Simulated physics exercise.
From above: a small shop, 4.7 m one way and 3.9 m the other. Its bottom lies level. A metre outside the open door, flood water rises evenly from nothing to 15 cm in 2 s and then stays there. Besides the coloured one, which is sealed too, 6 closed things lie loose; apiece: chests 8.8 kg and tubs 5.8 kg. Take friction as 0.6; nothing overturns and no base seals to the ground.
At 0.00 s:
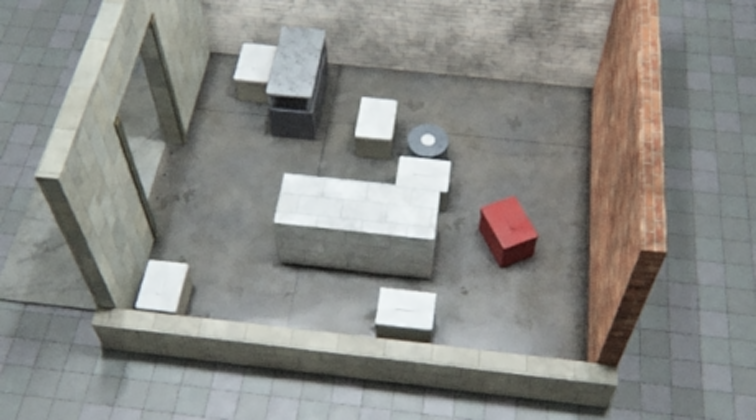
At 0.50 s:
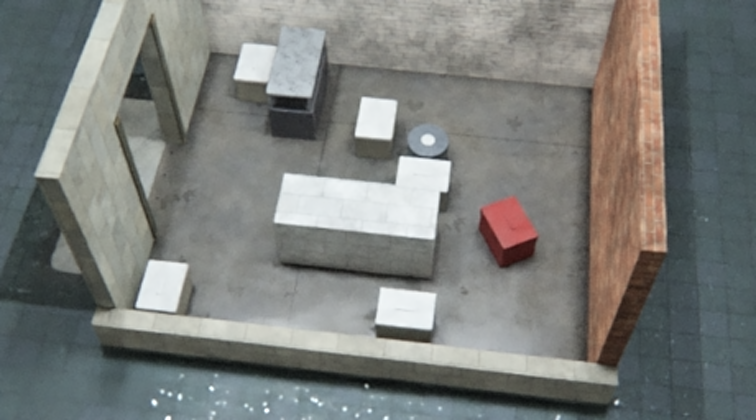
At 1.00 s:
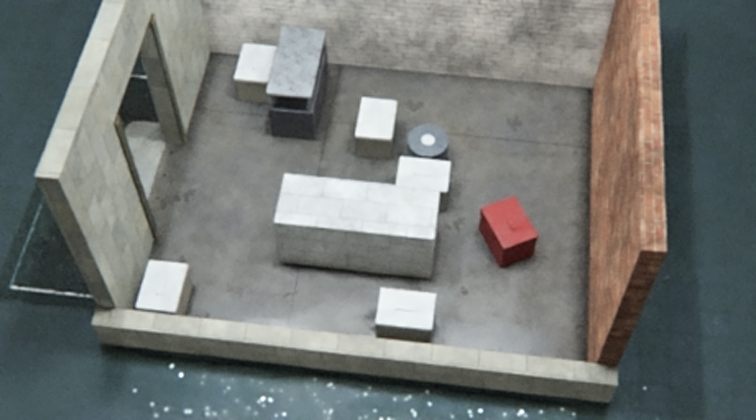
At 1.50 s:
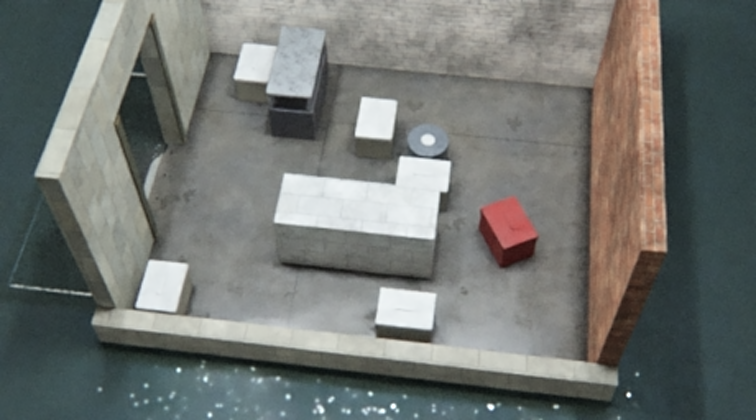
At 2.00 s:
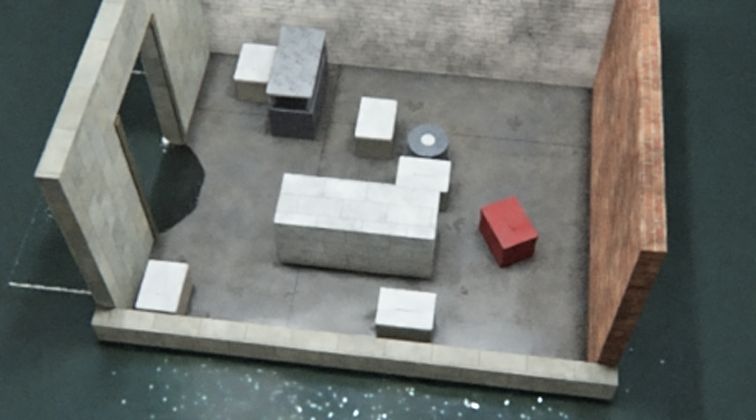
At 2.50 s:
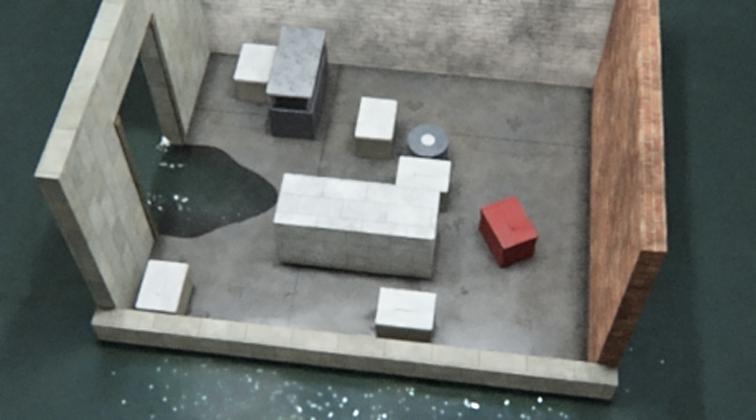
In this clip, seen from above, dark water surrounds a small walled room holding pale blocks and a red chest, then enters through the left doorway and spreads across the floor to the long pale block, while the objects stay still.
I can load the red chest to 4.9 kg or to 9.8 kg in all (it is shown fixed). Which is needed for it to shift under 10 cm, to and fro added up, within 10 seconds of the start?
Verdict: Only the higher weight holds it.
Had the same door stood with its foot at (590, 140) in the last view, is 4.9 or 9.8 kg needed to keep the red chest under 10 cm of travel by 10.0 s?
Then the smaller load will do.
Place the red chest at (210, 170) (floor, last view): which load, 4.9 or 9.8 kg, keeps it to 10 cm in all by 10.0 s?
Neither holds.
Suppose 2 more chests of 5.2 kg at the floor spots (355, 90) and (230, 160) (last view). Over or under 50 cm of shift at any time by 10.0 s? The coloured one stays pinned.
In that order: Less, more.
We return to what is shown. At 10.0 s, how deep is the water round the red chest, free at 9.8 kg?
Roughly 4 cm.
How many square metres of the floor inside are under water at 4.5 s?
Roughly 7.5 m2.
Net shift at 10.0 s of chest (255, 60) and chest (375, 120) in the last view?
In that order: 5 cm, 100 cm.
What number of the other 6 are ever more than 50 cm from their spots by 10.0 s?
I count 4.
After 3.5 s the red chest would be 0 cm from its start with 4.9 kg and 0 cm from its start with 9.8 kg; 0 cm of water round it then.
After 4.5 s the red chest would be 0 cm from its start with 4.9 kg and 0 cm from its start with 9.8 kg; 1 cm of water round it then.
After 7.0 s the red chest would be 18 cm from its start with 4.9 kg and 0 cm from its start with 9.8 kg; 2 cm of water round it then.
After 10.0 s the red chest would be 34 cm from its start with 4.9 kg and 0 cm from its start with 9.8 kg; 4 cm of water round it then.
